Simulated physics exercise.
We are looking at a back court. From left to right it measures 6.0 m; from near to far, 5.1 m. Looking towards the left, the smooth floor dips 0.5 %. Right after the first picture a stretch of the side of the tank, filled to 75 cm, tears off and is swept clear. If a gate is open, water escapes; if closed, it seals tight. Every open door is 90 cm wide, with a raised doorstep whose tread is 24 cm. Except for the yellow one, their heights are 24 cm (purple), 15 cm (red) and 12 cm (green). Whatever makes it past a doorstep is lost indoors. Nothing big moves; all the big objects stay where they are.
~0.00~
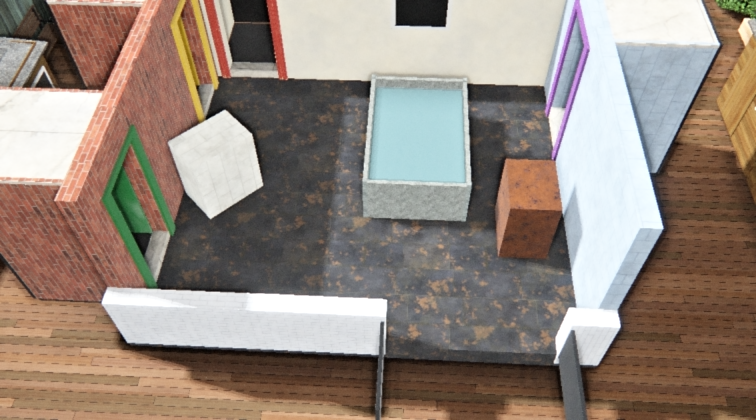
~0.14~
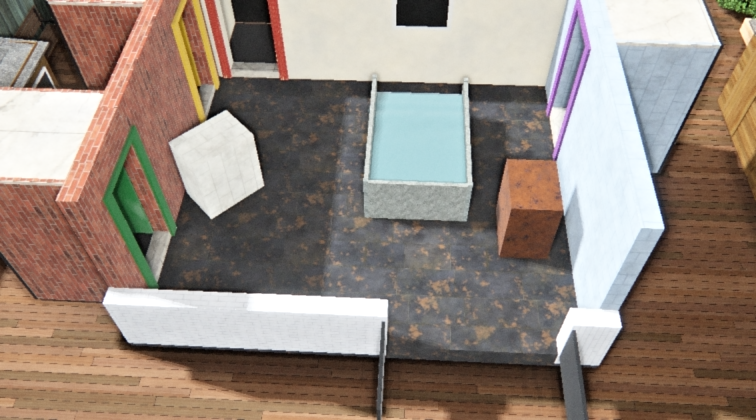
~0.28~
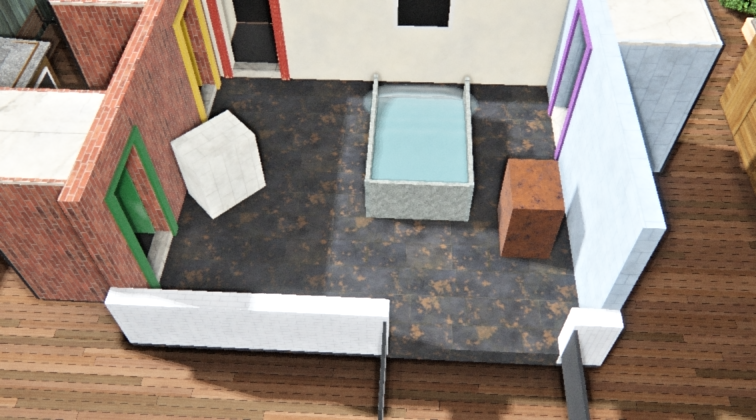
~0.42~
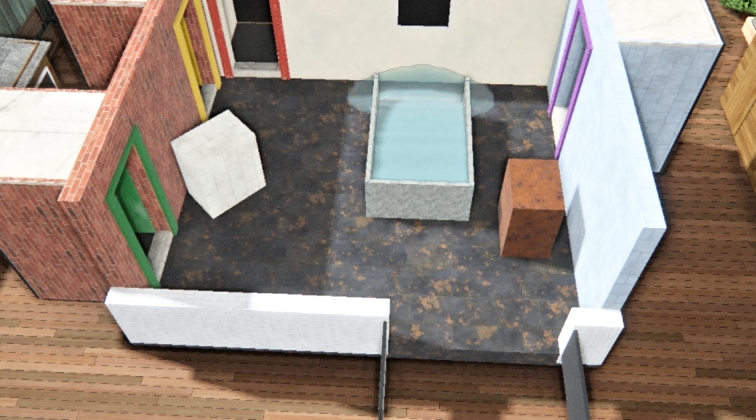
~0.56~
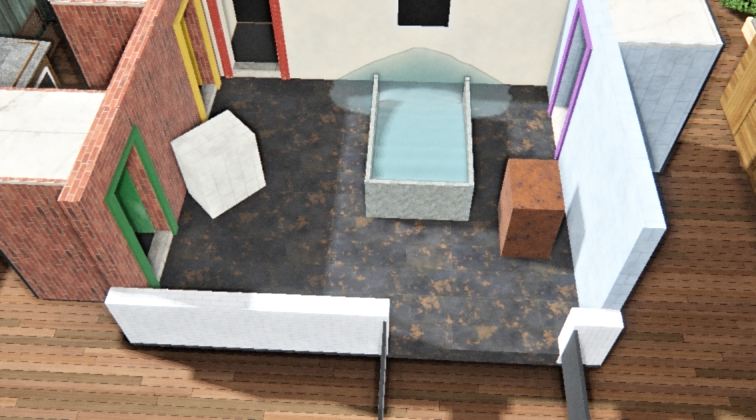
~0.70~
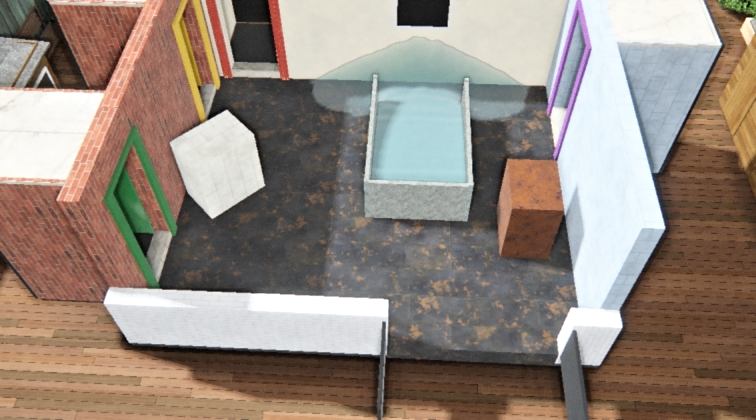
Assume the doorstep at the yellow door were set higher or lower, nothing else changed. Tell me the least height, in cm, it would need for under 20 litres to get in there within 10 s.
You would need roughly 24 cm.
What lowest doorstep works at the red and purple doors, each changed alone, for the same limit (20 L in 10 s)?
About 11.5 cm at red and about 20 cm at purple.
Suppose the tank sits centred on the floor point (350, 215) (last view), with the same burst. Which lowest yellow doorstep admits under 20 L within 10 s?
Then roughly 27 cm.
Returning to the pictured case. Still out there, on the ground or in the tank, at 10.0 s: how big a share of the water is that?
Around 74 in a hundred parts remain.
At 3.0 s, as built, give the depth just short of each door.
Door by door in centimetres - yellow 26, purple 21, red 8, green 3.
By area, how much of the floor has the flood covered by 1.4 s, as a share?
I'd say near 25 percent is wet.
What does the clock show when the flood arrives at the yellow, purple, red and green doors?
Arrives: Yellow 1.4 s / purple 1.2 s / red 1.0 s / green 2.8 s.
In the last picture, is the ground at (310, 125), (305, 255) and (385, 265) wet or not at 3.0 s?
First wet through, second bone-dry, third bone-dry.
After 1.4 s water covers 25 % of the floor, deepest (52 cm) near (415, 90); it has not reached the yellow door.
After 3.0 s water covers 50 % of the floor, deepest (38 cm) near (200, 182); 26 cm at the yellow door, 106 litres in over its 12 cm doorstep.
After 10.0 s water covers 95 % of the floor, deepest (12 cm) near (190, 181); 10 cm at the yellow door, 178 litres in over its 12 cm doorstep.
At the yellow door as built, the water arrived by 1.5 s and peaked near 30 cm at 2.2 s.
With a doorstep of 20.5 cm, 48 litres would have come in within the 10 s; with 27.5 cm, 7 litres. So under 20 litres takes about 24 cm.
